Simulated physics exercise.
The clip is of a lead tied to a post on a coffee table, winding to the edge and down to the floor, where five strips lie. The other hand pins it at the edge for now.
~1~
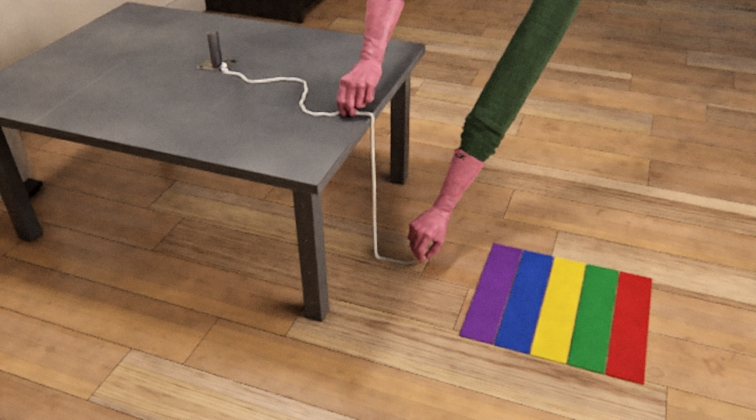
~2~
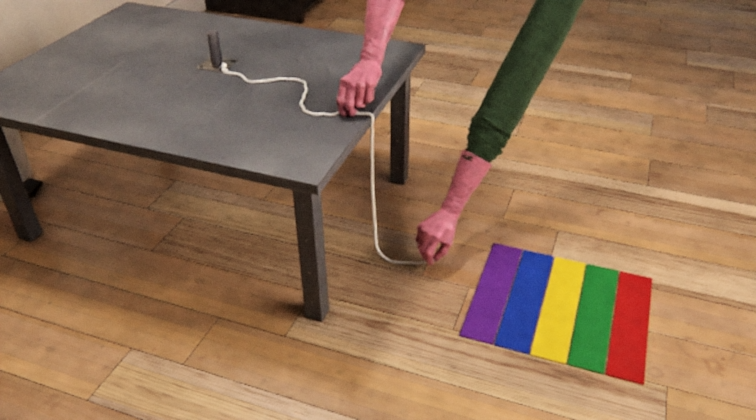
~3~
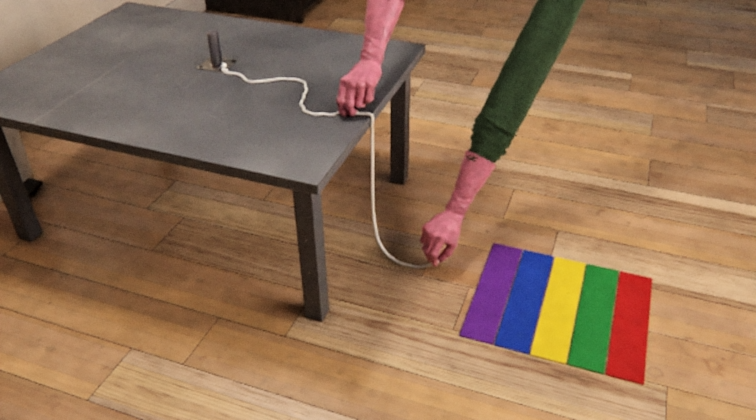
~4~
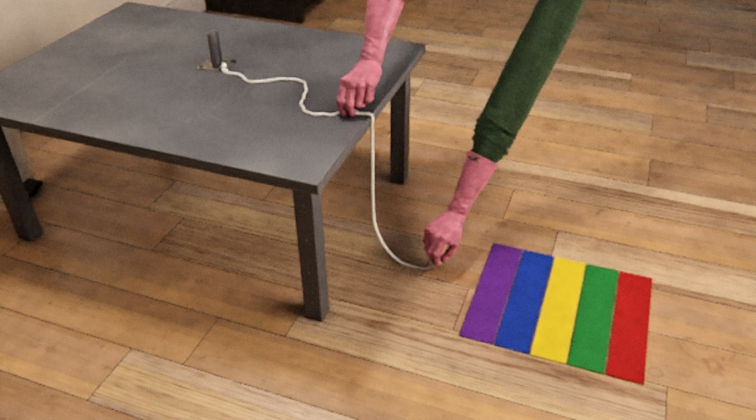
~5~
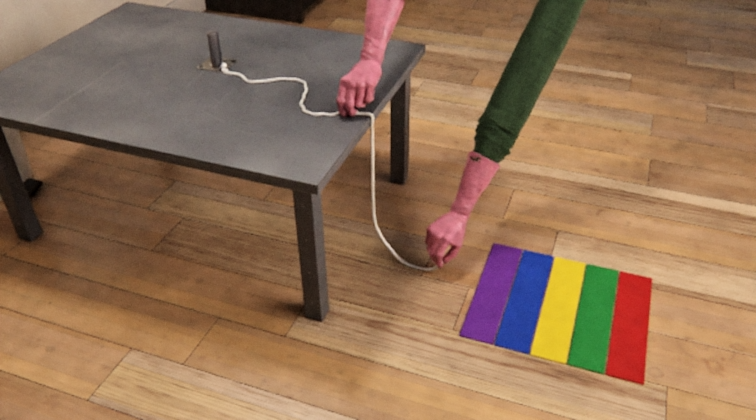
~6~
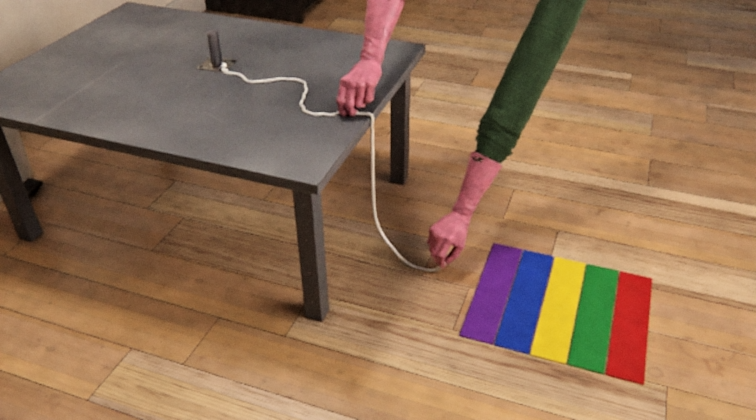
On a wooden floor beside a gray coffee table, one hand pinned a white cord at the table's edge while another drew its lower end slightly right, toward five colored strips.
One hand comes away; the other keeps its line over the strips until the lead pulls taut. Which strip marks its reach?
It halts on the green strip.
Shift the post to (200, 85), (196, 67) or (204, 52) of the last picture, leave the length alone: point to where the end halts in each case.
About (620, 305), (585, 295) and (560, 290).
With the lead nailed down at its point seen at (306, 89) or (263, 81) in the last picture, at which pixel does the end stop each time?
In that order: (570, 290) and (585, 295).
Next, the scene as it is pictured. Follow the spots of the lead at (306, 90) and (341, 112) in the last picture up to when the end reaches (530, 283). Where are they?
Near (331, 96) and (383, 141).
Soon after, end near (530, 283); over blue.
Then, end near (577, 294); over yellow.
At full stretch, end near (604, 301); over green. Over green.
